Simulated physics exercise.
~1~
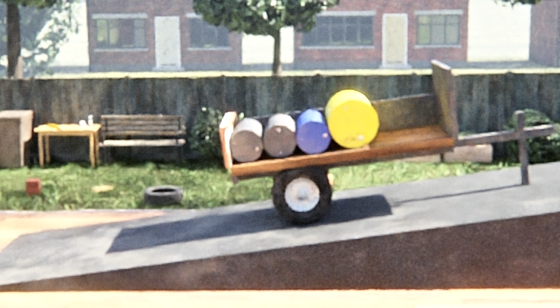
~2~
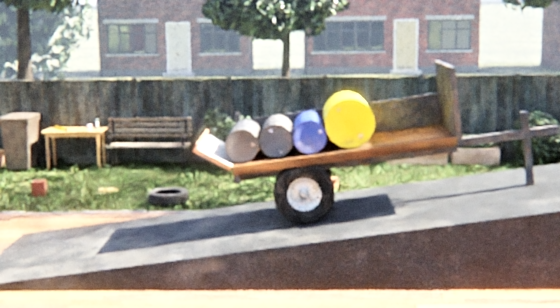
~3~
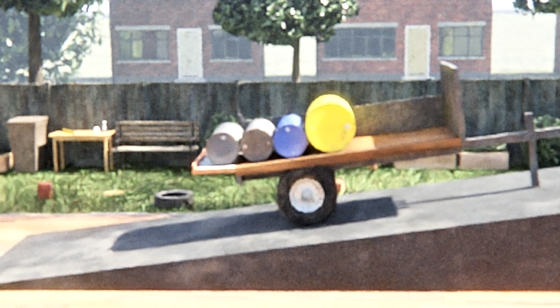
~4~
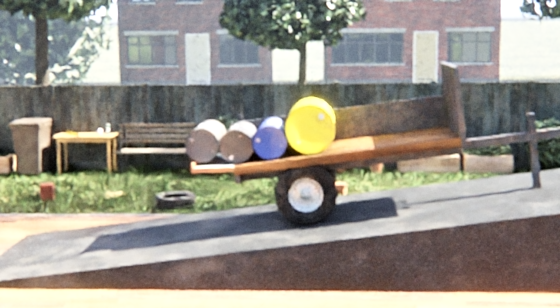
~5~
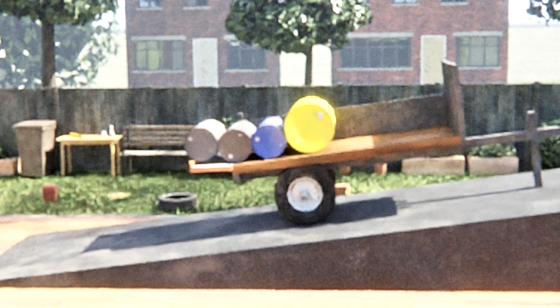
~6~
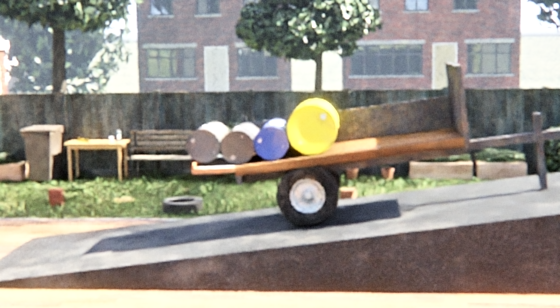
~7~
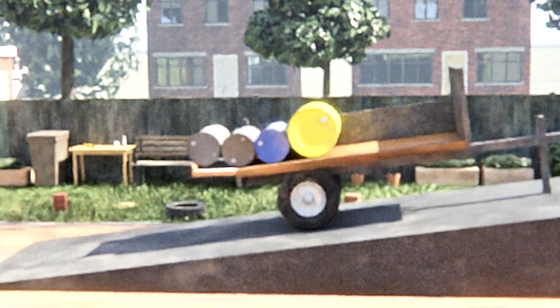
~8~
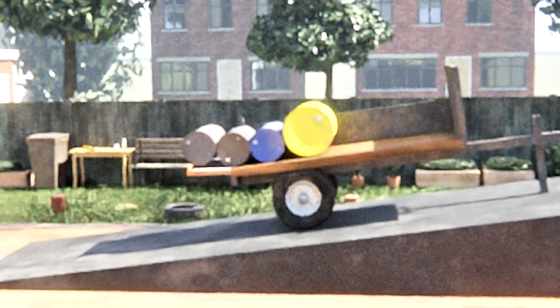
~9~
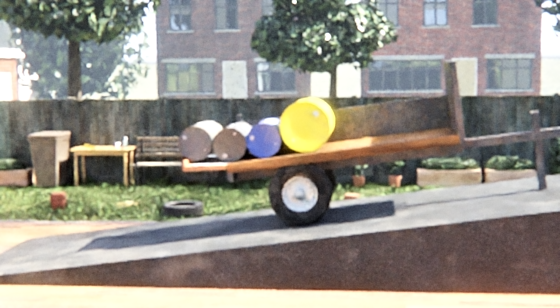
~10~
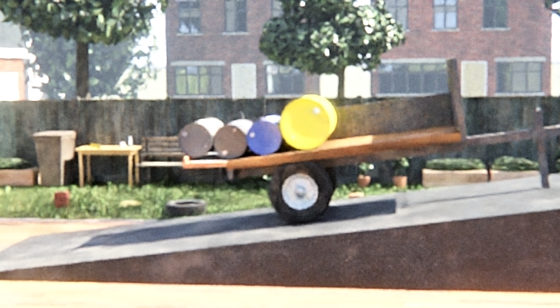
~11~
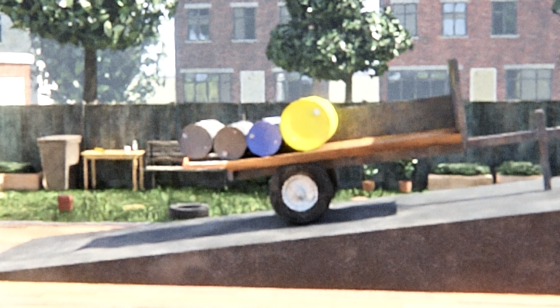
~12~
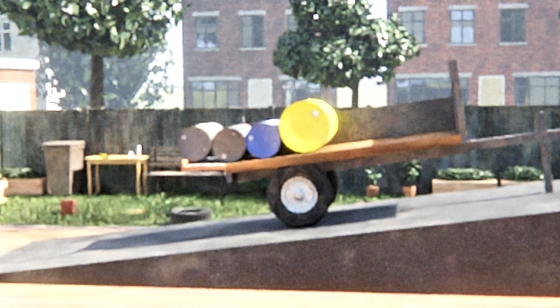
On a paved slope in front of a fence, trees and brick buildings, a two-wheeled trailer stands with its tail downhill to the left. Four drums lie in a row on its wooden bed, two dull ones, then a blue one and a larger yellow one. The gate at the tail swings down and stops nearly in line with the bed. The drums roll a short way left after it, then come to rest still bunched together. The view drifts slightly sideways, and at the end all four remain on the trailer, with none on the ground.
